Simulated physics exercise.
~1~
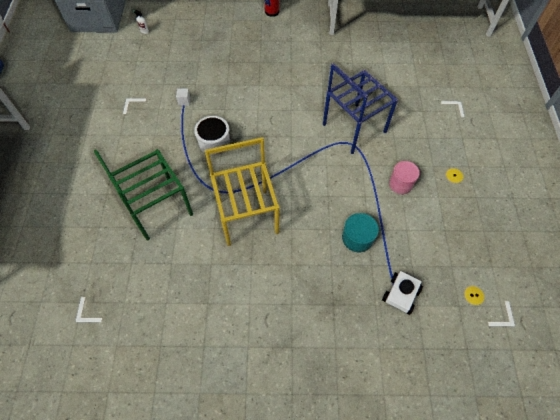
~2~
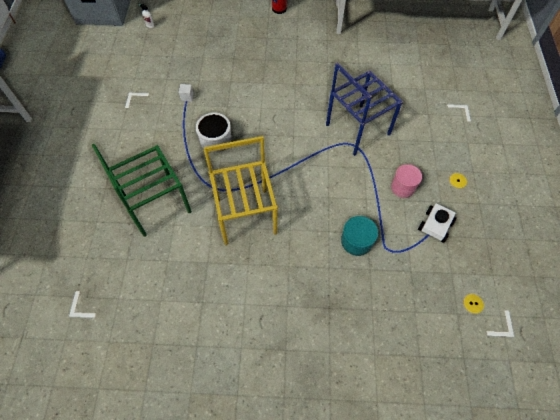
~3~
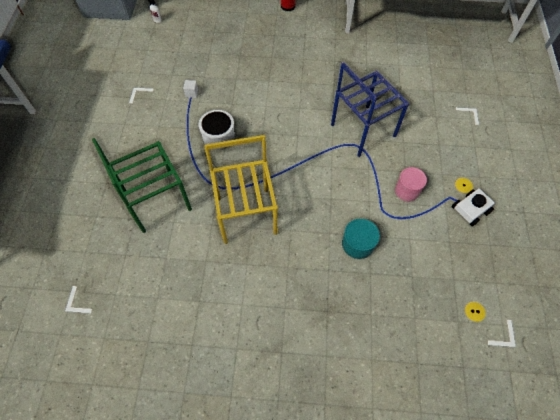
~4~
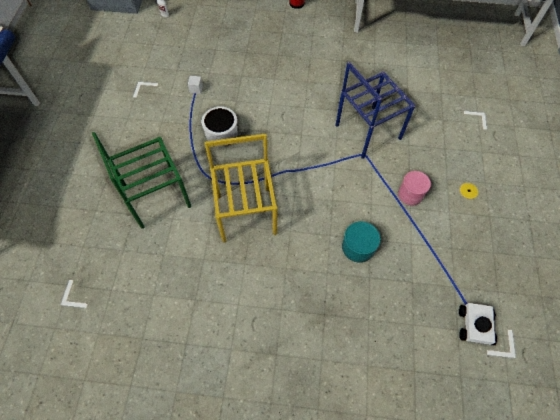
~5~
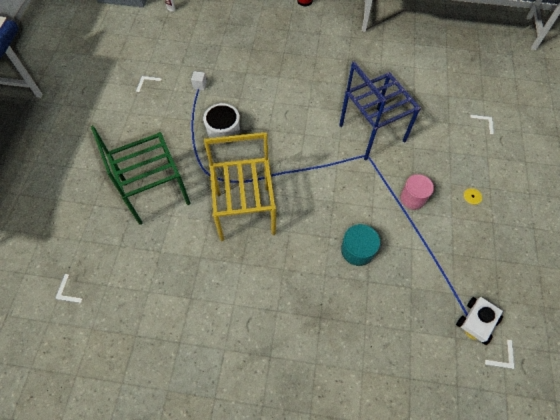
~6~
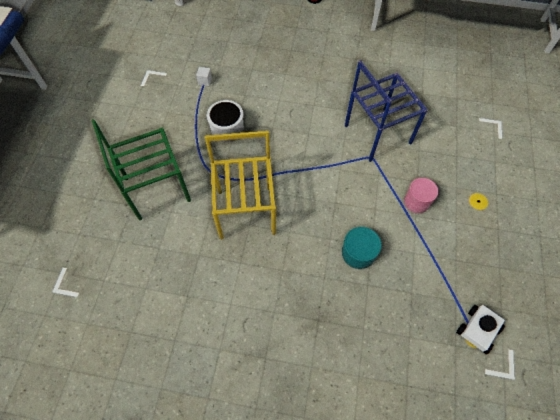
On a tiled floor marked with white tape corners, a small white cart trails a blue lead that winds back past a blue chair and a yellow chair to a pale block near a white pot. A green chair and teal and pink bins stand nearby. The cart moves up and right past the pink bin to the upper yellow mark. It then heads down to the lower mark, and the lead straightens into a slanting line from the blue chair. Finally the cart rests near the lower right corner, with the chairs, pot and bins still standing in place.
